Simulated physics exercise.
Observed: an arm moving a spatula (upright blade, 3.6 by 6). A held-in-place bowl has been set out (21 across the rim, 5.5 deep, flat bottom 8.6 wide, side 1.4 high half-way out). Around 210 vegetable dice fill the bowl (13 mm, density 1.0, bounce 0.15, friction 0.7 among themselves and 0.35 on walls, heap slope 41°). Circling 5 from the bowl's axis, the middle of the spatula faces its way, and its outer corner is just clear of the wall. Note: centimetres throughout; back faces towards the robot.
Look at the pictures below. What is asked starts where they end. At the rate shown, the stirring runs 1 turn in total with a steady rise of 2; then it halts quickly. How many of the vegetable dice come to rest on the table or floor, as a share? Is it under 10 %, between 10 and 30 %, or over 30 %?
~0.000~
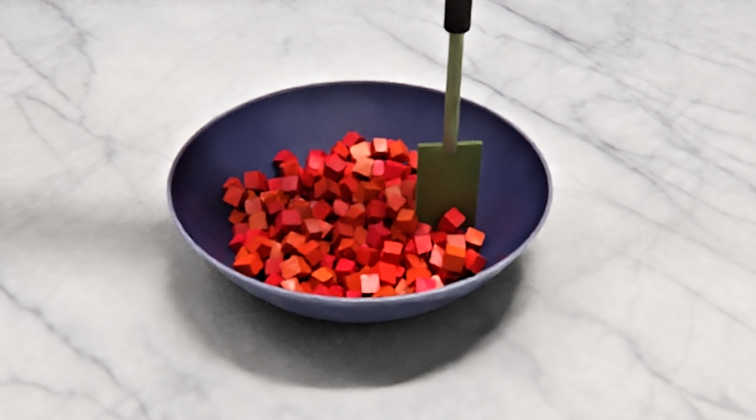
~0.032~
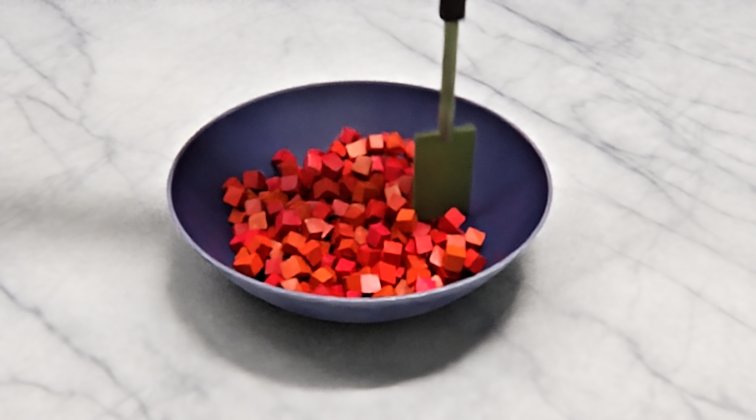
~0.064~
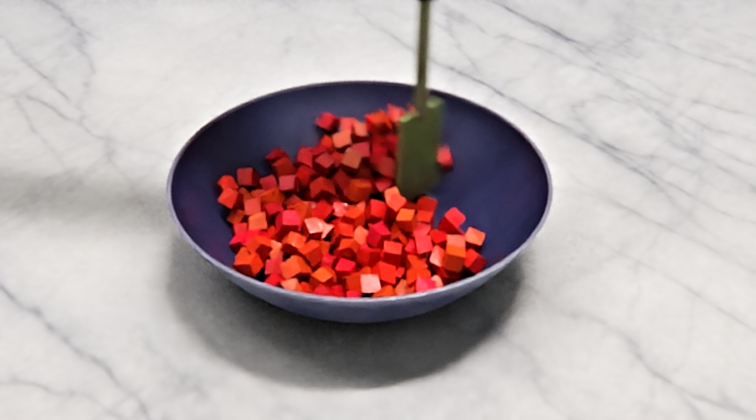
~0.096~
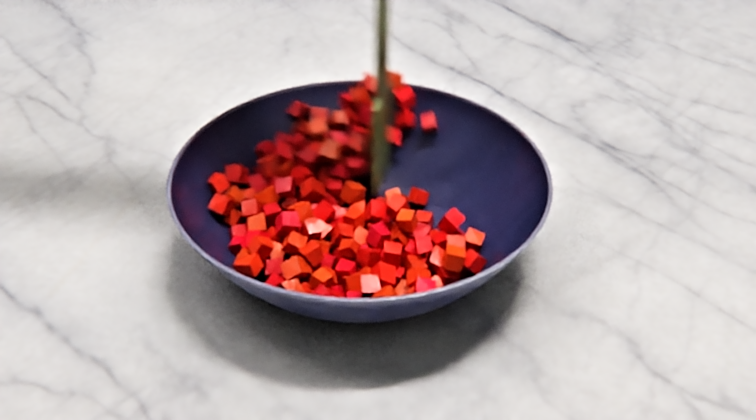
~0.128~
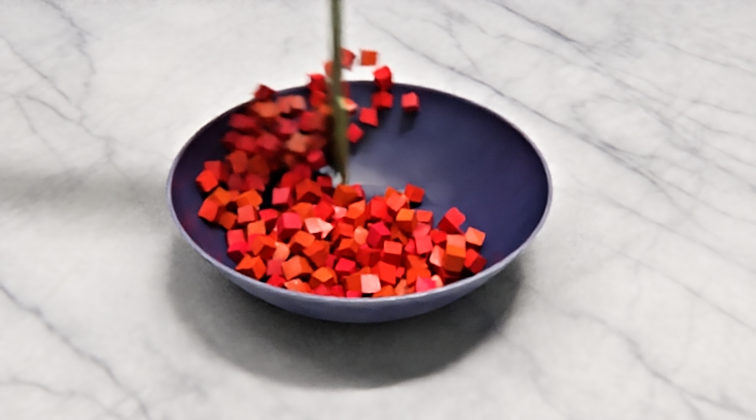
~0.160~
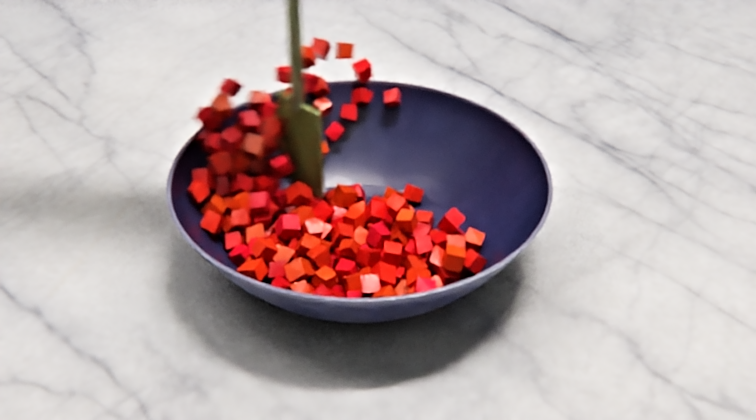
Between 10 and 30 %.
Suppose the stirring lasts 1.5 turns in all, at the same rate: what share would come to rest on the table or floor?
It would be around 25 per cent.
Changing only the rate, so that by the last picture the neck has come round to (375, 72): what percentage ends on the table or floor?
It comes to around 0 percent.
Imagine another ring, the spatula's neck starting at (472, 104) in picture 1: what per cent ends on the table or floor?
Close to 20 in a hundred.
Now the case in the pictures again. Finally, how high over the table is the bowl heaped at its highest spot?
5.5 cm or so.
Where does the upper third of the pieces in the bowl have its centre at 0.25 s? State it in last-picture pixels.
Roughly at (241, 243).
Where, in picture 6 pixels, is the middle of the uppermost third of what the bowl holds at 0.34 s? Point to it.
I'd put it close to (432, 252).
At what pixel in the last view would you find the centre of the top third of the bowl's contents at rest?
Estimated centre: (415, 180).
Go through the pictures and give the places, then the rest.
The spatula neck at (451, 120), 0° round; upper third of the load around (346, 216), from x 230 to 475, top at y 140; 210 in the bowl, in the first frame.
The spatula neck at (447, 108), 12° round; upper third of the load around (350, 210), from x 230 to 475, top at y 135, in the second frame.
The spatula neck at (421, 86), 41° round; upper third of the load around (349, 198), from x 225 to 475, top at y 115, in the third frame.
The spatula neck at (382, 73), 71° round; upper third of the load around (321, 168), from x 220 to 475, top at y 80, in the fourth frame.
The spatula neck at (337, 70), 101° round; upper third of the load around (300, 149), from x 205 to 475, top at y 60; 208 in the bowl, 2 in flight or on the tool, in the fifth frame.
The spatula neck at (297, 79), 131° round; upper third of the load around (266, 150), from x 195 to 475, top at y 50; 205 in the bowl, 5 in flight or on the tool, in the sixth frame.
After 0.25 s, 215° round, highest piece 8 above the table; 193 in the bowl, 6 on the table or floor, 11 in flight or on the tool.
After 0.34 s, 299° round, highest piece 9 above the table; 175 in the bowl, 17 on the table or floor, 18 in flight or on the tool.
After 0.58 s, 0° round, highest piece 5 above the table; 167 in the bowl, 43 on the table or floor.
After 1.28 s, 0° round, highest piece 5 above the table; 167 in the bowl, 43 on the table or floor.
In the end, 167 in the bowl, 43 on the table or floor. That is 20 % on the table or floor.
